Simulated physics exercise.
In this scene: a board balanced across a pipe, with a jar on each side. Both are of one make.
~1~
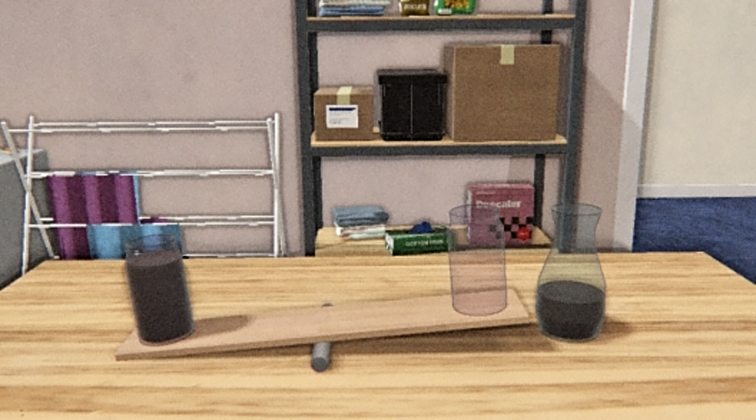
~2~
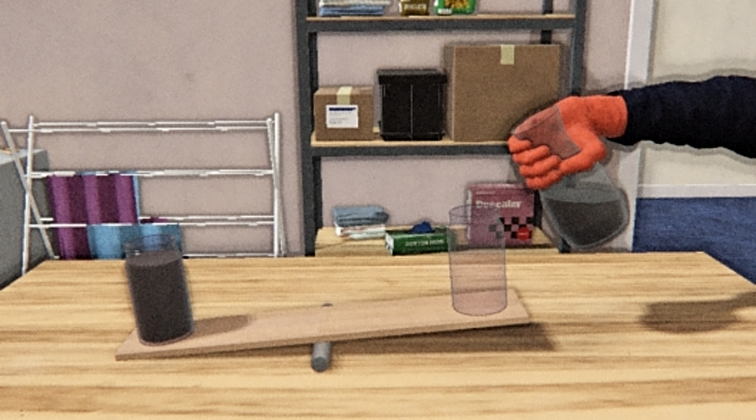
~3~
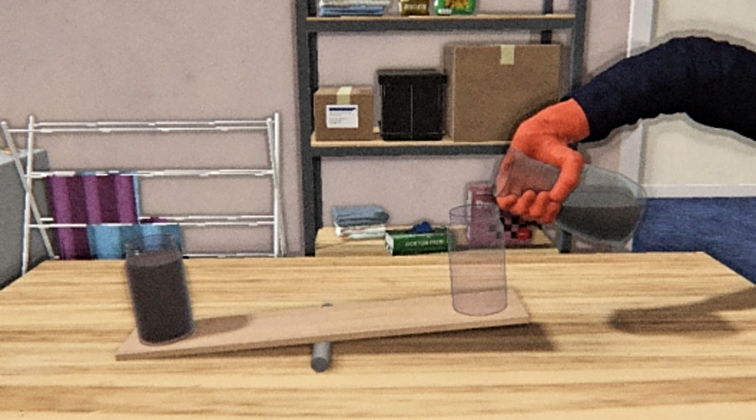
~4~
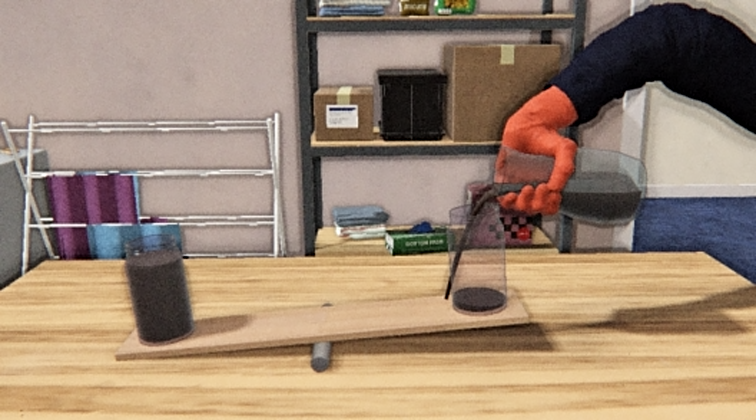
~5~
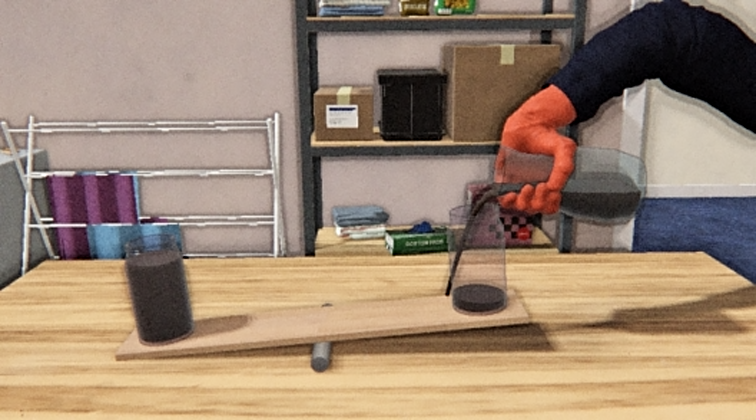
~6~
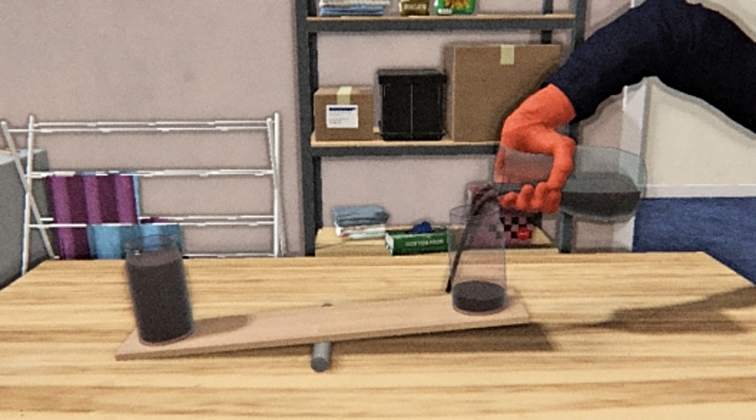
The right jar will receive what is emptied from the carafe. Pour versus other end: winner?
It's going to stay unchanged, I'd say.
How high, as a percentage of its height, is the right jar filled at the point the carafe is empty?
It stands at around 65 per cent of the height.
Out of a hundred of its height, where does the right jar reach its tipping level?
I reckon close to 80 in a hundred.
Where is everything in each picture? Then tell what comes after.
All is still; carafe (572, 269) about a third full; right jar (477, 256) empty, raised; left jar (158, 286) about three quarters full, on the low side, in the first picture.
The hand lifts the carafe; pipe (320, 362); right jar (477, 256) empty, in the second picture.
The carafe is brought over; carafe (565, 193) tipped 70° with all of its load; right jar (477, 256) empty, in the third picture.
A stream runs into the right jar; pipe (320, 362); right jar nearly empty, surface at (479, 297); left jar about three quarters full, surface at (153, 258), in the fourth picture.
A stream runs into the right jar; carafe (564, 179) tipped 80° with nearly all of its load; right jar (477, 256) nearly empty, in the fifth picture.
A stream runs into the right jar; pipe (320, 362); right jar nearly empty, surface at (479, 291); left jar about three quarters full, surface at (153, 258), in the sixth picture.
Soon after, the right jar is about a third full; the board leans as before.
Later, the right jar is about half full; the board leans as before.
In the end, the right jar is about two thirds full; the board leans as before.
